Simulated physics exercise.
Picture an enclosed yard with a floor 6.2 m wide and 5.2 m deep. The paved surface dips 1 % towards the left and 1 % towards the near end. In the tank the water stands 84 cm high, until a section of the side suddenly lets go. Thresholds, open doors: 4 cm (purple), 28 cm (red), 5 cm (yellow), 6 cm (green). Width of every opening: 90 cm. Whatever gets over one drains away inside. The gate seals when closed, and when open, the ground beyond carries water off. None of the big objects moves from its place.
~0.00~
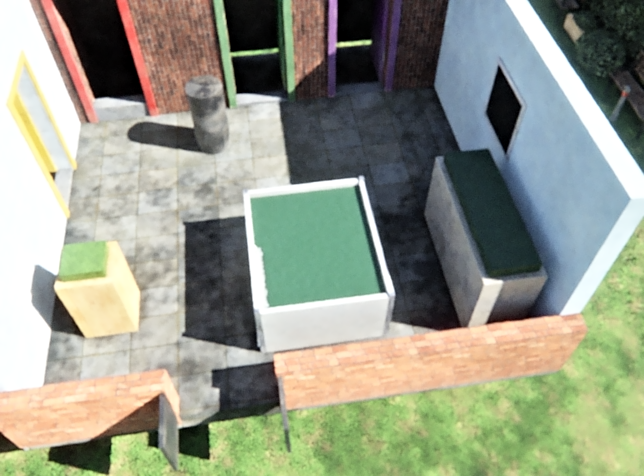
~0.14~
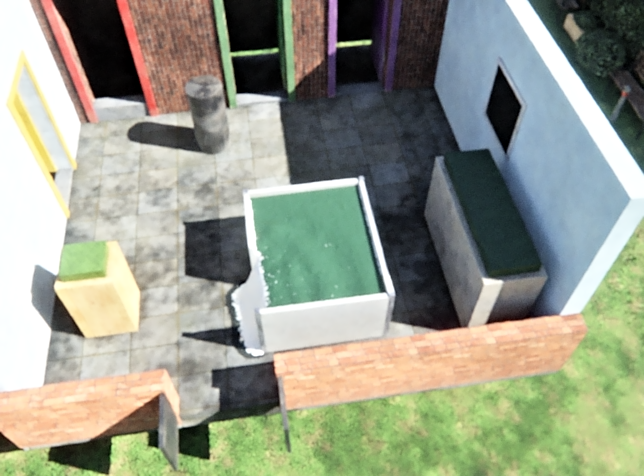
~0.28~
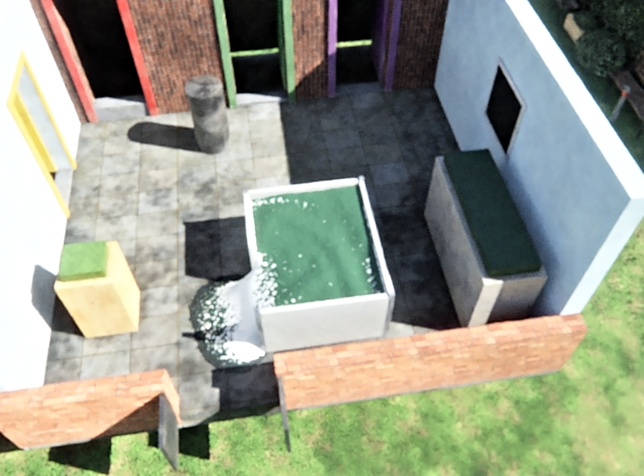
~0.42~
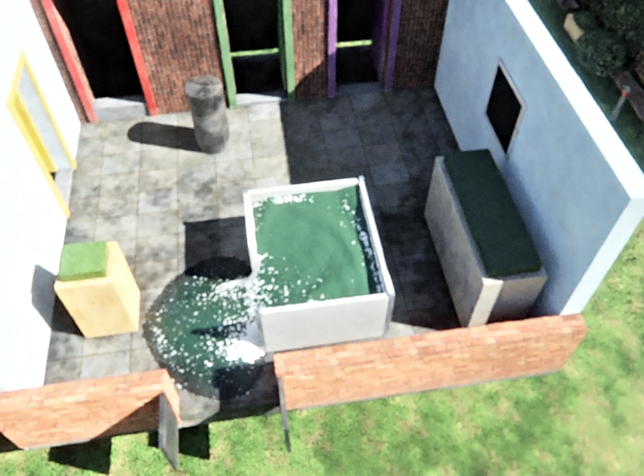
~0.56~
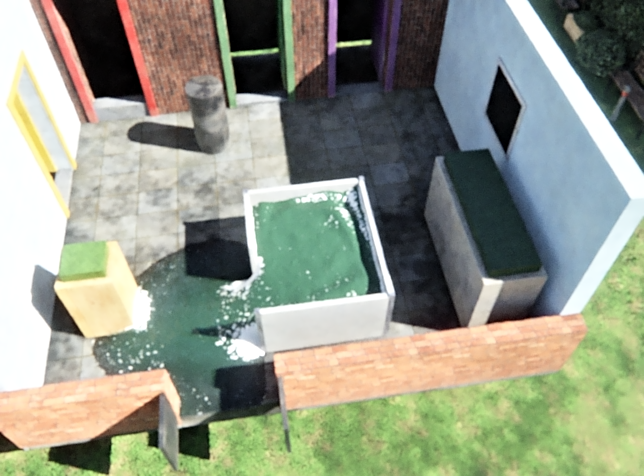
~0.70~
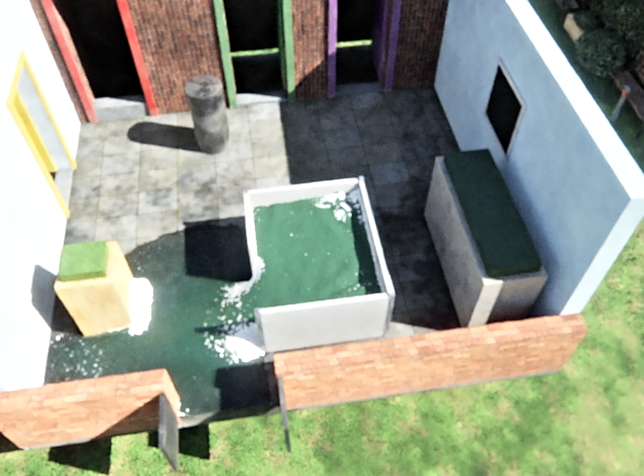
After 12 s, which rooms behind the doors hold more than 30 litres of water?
Room by room: Behind the purple door 30 litres at most, behind the red door 30 litres at most, behind the yellow door more than 30 litres, behind the green door 30 litres at most.
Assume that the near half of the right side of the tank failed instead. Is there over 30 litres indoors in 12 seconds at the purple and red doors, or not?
Then: Purple over, red under.
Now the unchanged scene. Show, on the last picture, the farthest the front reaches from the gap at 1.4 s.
Point: Roughly (70, 201) in the last view.
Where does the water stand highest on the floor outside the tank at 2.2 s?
That would be near pixel (43, 388).
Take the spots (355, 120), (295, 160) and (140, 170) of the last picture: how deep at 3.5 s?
Approximately 0, 0 and 7 centimetres, going through them in turn.
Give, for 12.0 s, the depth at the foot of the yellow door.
Roughly 7.0 cm deep.
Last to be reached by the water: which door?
Door: Purple.
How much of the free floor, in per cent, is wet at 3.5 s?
About 40 per cent.
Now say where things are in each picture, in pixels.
The first frame shows the tank at (314, 244) is whole and still, 84 cm deep.
In the second frame, the front is at (235, 292), 0.6 m from the gap at (261, 302); 0.3 m2 of floor is under water; 84 cm left at the back of the tank.
In the third frame, water pours out at (261, 305) and has run 0.9 m, to (204, 292); typically 13 cm deep outside, 83 cm at the tank's back.
In the fourth frame, the front is at (149, 327), 1.5 m from the gap at (261, 306); 2.1 m2 of floor is under water; 74 cm left at the back of the tank.
In the fifth frame, water pours out at (261, 306) and has run 2.1 m, to (101, 354); typically 6 cm deep outside, 71 cm at the tank's back.
In the sixth frame, the front is at (46, 366), 2.7 m from the gap at (261, 306); 5.0 m2 of floor is under water; 69 cm left at the back of the tank.
After 1.4 s water covers 25 % of the floor and is deepest (64 cm) near (39, 417); purple door not reached, red door not reached, yellow door not reached, green door not reached.
After 2.2 s water covers 35 % of the floor and is deepest (44 cm) near (43, 388); purple door not reached, red door not reached, yellow door 11 cm at the sill, 7 L in, green door not reached.
After 3.5 s water covers 40 % of the floor and is deepest (32 cm) near (79, 136); purple door not reached, red door 30 cm at the sill, 8 L in, yellow door 6 cm at the sill, 26 L in, green door 2 cm at the sill, 0 L in.
After 7.0 s water covers 85 % of the floor and is deepest (14 cm) near (74, 175); purple door 2 cm at the sill, 0 L in, red door 13 cm at the sill, 12 L in, yellow door 13 cm at the sill, 66 L in, green door 5 cm at the sill, 4 L in.
After 12.0 s water covers 95 % of the floor and is deepest (12 cm) near (86, 410); purple door 6 cm at the sill, 1 L in, red door 5 cm at the sill, 12 L in, yellow door 7 cm at the sill, 136 L in, green door 2 cm at the sill, 4 L in.
